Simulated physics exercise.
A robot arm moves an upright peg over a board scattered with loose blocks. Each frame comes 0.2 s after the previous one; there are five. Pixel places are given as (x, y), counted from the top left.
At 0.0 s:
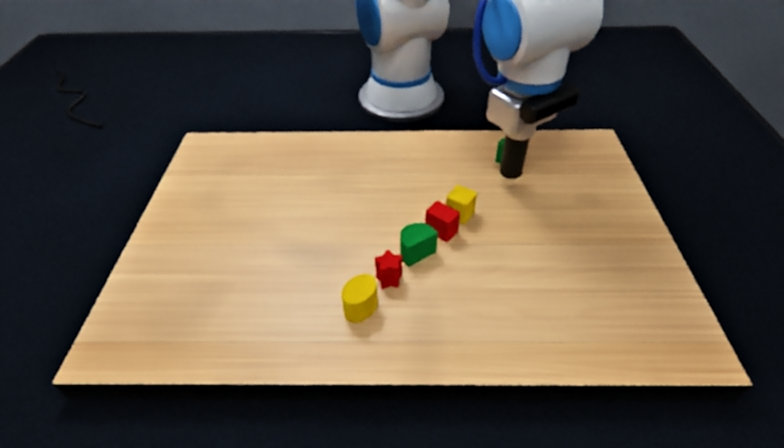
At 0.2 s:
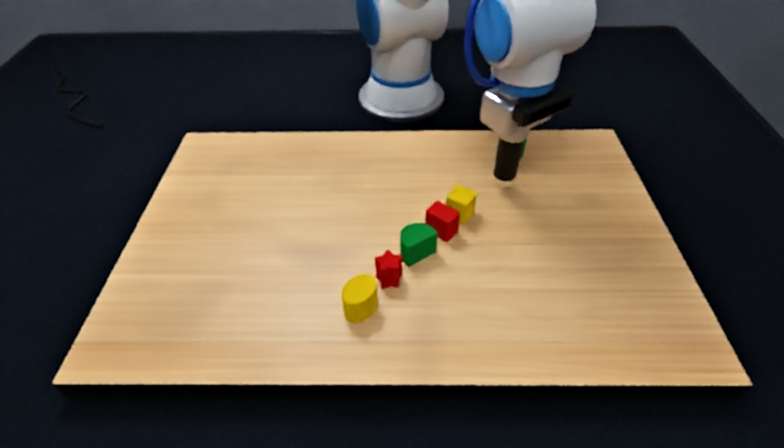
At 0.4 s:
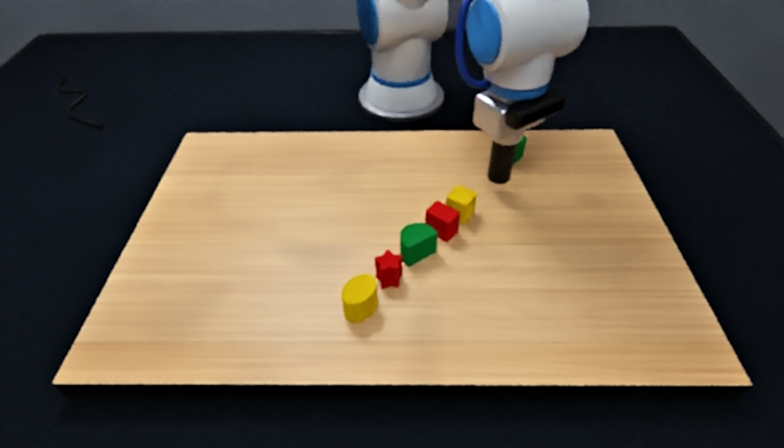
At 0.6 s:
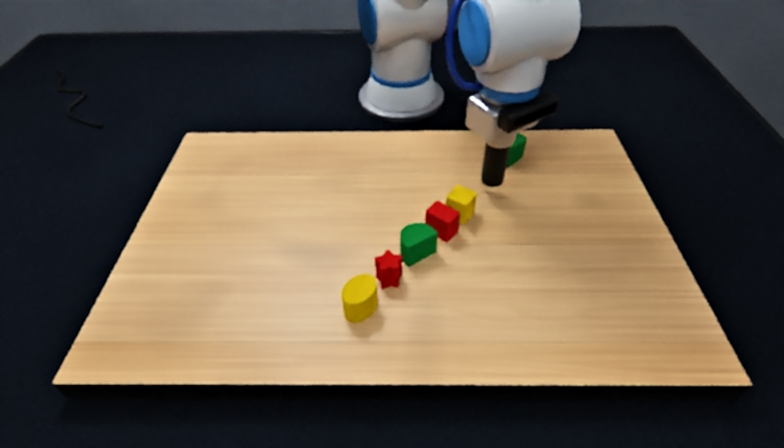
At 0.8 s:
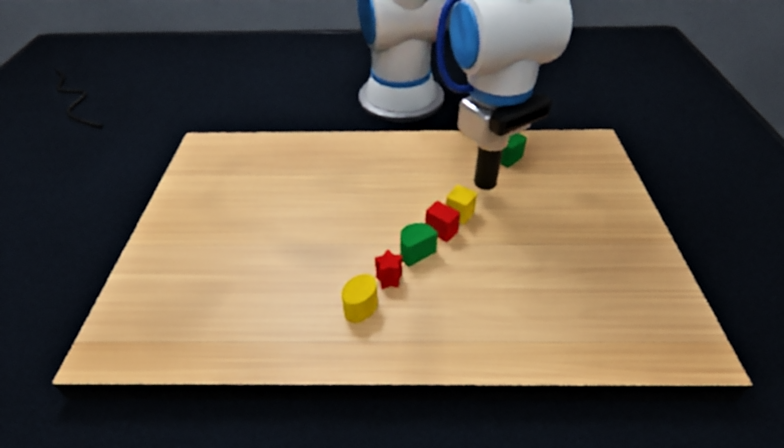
A robot arm slid its upright black peg slowly a short way left and toward the viewer, uncovering a green block behind it, while the diagonal row of yellow, red and green blocks stayed still.
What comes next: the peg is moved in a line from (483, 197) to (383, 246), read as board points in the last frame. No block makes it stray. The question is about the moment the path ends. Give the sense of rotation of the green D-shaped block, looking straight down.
Looking down, my answer is that the green D-shaped block rotates anticlockwise.
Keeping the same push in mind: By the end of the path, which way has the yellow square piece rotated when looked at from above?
Looking down, it rotates anti-clockwise.
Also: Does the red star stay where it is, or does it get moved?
It will be nudged away from its spot.
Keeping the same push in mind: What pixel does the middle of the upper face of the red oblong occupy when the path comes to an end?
Around pixel (396, 262).
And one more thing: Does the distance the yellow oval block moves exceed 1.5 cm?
Yes, that is how it ends up.
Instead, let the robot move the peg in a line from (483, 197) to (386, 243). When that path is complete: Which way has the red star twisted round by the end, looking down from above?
My answer: Clockwise.
The first path, step by step. One third of the way, peg (453, 199); green D-shaped block (414, 236); red oblong (431, 221), turned 15° anticlockwise; yellow square piece (440, 207).
Two thirds of the way, peg (419, 215); yellow oval block (346, 298), turned 15° anticlockwise; red star (370, 280), turned 65° clockwise; green D-shaped block (397, 264), turned 15° anticlockwise; red oblong (407, 244), turned 35° anticlockwise; yellow square piece (408, 227), turned 30° anticlockwise.
At the end, peg (382, 231); yellow oval block (340, 301), turned 15° anticlockwise; red star (372, 291), turned 120° clockwise; green D-shaped block (402, 288), turned 35° anticlockwise; red oblong (396, 262), turned 80° anticlockwise; yellow square piece (381, 248), turned 75° anticlockwise.
